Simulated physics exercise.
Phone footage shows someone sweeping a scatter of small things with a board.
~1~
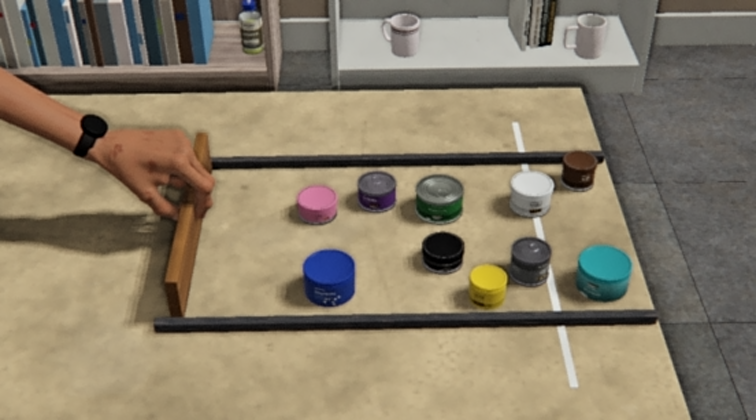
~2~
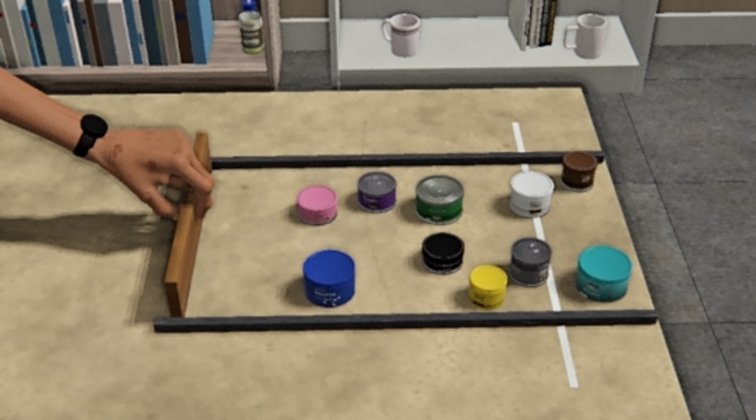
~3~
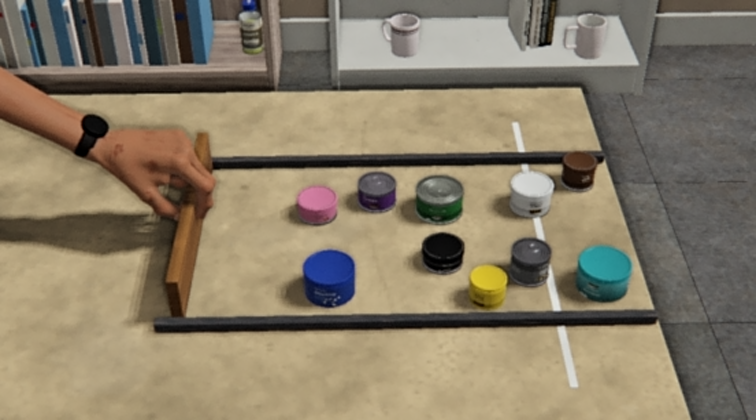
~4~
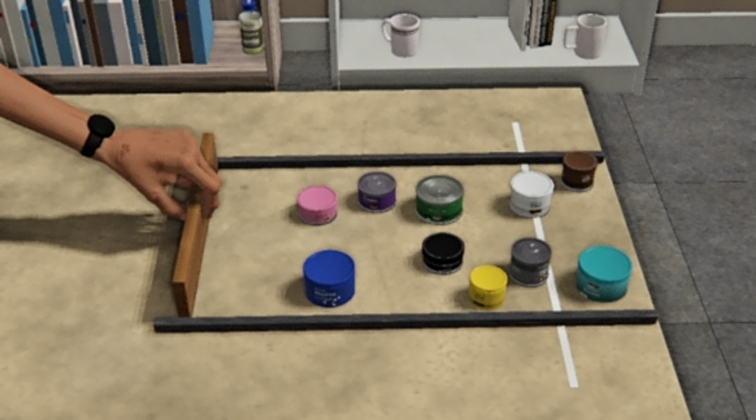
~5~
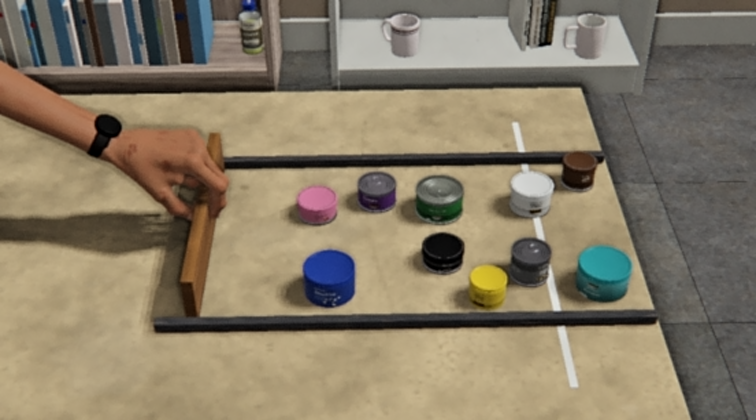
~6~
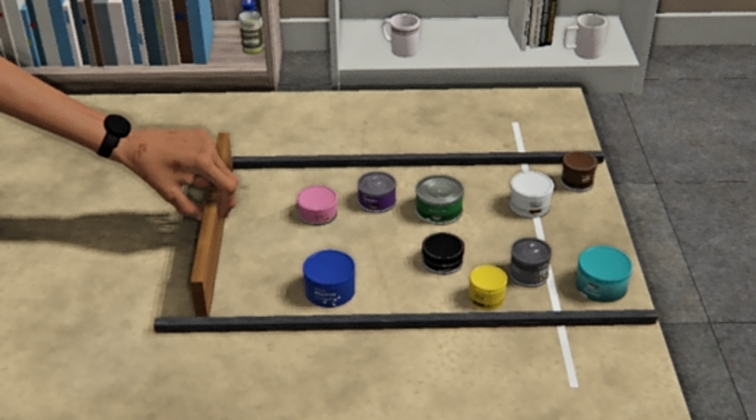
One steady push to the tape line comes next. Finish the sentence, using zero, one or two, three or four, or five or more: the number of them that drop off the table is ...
The number that drop off the table is one or two.
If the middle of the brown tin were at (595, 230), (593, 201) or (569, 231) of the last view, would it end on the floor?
In order, the brown tin sits tight; leaves the top; sits tight.
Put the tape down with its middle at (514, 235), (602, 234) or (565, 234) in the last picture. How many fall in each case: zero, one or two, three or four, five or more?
So, going place by place, I'd say none at all; five or over; one or two.
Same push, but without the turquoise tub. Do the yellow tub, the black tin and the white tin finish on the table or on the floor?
So: The yellow tub does not drop, the black tin does not drop, the white tin goes down.
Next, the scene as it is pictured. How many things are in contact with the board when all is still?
That comes to 4.
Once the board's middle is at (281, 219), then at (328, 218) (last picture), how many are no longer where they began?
The first count is 0, and then it's 3.
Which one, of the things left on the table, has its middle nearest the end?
The turquoise tub.
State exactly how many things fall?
Result - number fallen: 1.
Soon after, none off yet; brown tin at rest near (579, 171); turquoise tub at rest near (604, 274); white tin at rest near (531, 195).
At rest, the number that fall off is one or two; fallen, white tin.
